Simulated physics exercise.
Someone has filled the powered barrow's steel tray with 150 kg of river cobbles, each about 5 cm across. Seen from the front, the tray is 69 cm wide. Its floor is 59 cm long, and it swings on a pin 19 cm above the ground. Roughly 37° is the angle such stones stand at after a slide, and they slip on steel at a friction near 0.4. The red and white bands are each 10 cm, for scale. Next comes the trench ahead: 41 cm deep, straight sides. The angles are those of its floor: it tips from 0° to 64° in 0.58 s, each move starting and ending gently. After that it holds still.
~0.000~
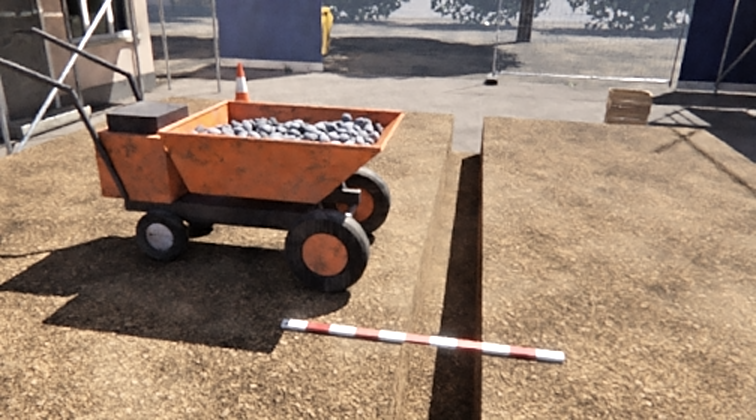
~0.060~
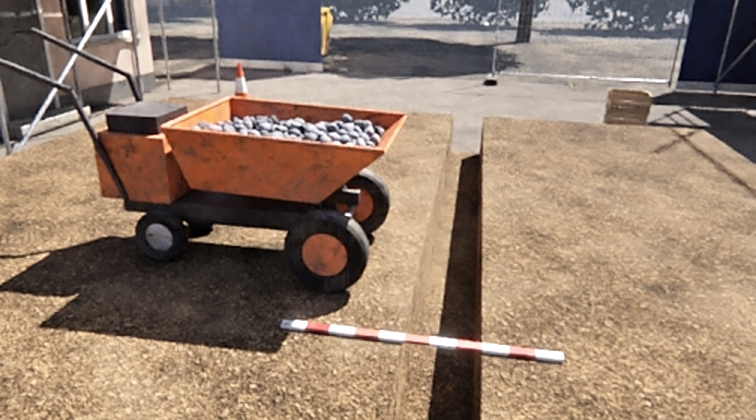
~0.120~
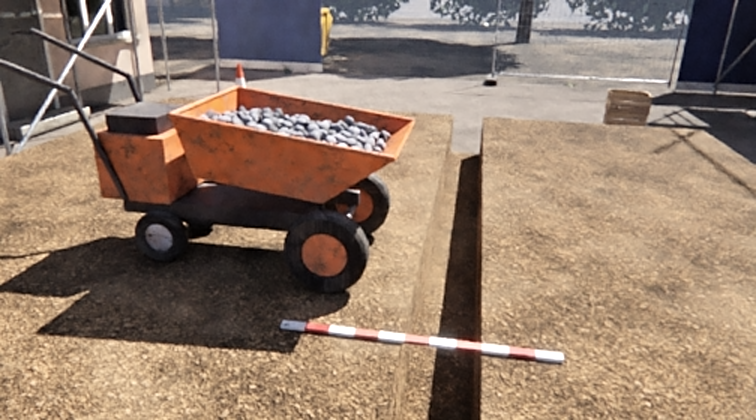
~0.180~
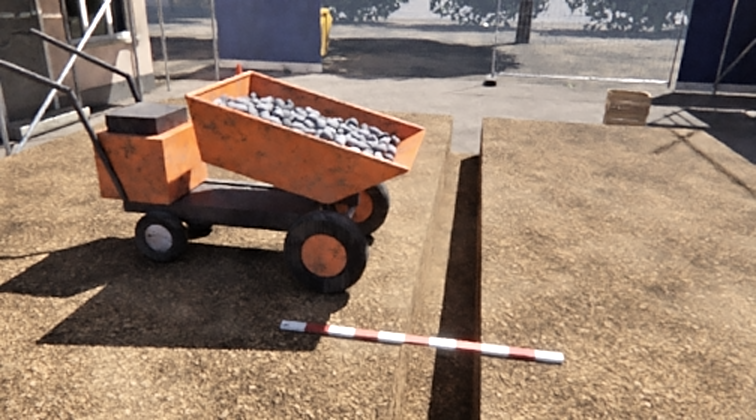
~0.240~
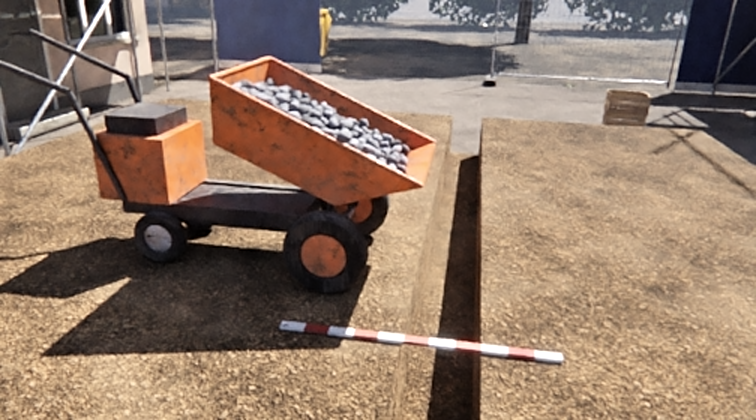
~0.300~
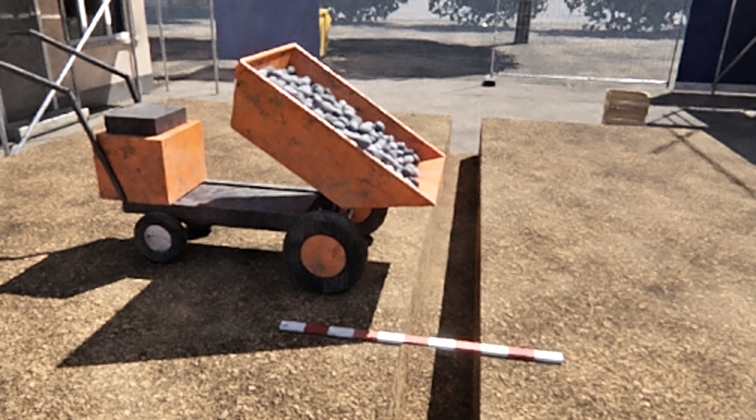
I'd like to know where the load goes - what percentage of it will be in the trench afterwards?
I would put it at about 31 per cent.
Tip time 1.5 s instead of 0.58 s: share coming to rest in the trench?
In that case, around 50%.
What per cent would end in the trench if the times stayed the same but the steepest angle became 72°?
Some 35% would finish there.
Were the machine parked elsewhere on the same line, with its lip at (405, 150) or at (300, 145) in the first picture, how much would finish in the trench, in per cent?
First place: Near 15%; second place: Near 85%.
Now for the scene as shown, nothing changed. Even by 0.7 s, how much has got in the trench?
5 per cent or so by then.
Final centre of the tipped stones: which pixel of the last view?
In the last view, about (525, 276).
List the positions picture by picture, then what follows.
The tray is at 0°, its lip at (381, 149); the top of the load is at (320, 126), in the first frame.
Lip at (385, 152), floor tilted 2°, highest stones at (298, 125); the stones move at 0.4 m/s on average, in the second frame.
Lip at (395, 159), floor tilted 7°, highest stones at (267, 117); the stones move at 0.9 m/s on average, in the third frame.
Lip at (408, 170), floor tilted 15°, highest stones at (260, 104); the stones move at 1.2 m/s on average, in the fourth frame.
Lip at (422, 186), floor tilted 24°, highest stones at (264, 90); the stones move at 1.4 m/s on average, in the fifth frame.
Lip at (435, 205), floor tilted 34°, highest stones at (286, 79); the stones move at 1.5 m/s on average, in the sixth frame.
After 0.4 s the floor is at 53°; 100 % in the tray; the foremost stones are at (437, 212).
After 0.7 s the floor is at 64°; 83 % in the tray, 7 % in the trench, 9 % past the trench; the foremost stones are at (517, 288).
After 1.0 s the floor is at 64°; 19 % in the tray, 14 % in the trench, 67 % past the trench; the foremost stones are at (696, 313).
After 3.0 s the floor is at 64°; 0 % in the tray, 31 % in the trench, 69 % past the trench; the foremost stones are past the picture's edge.
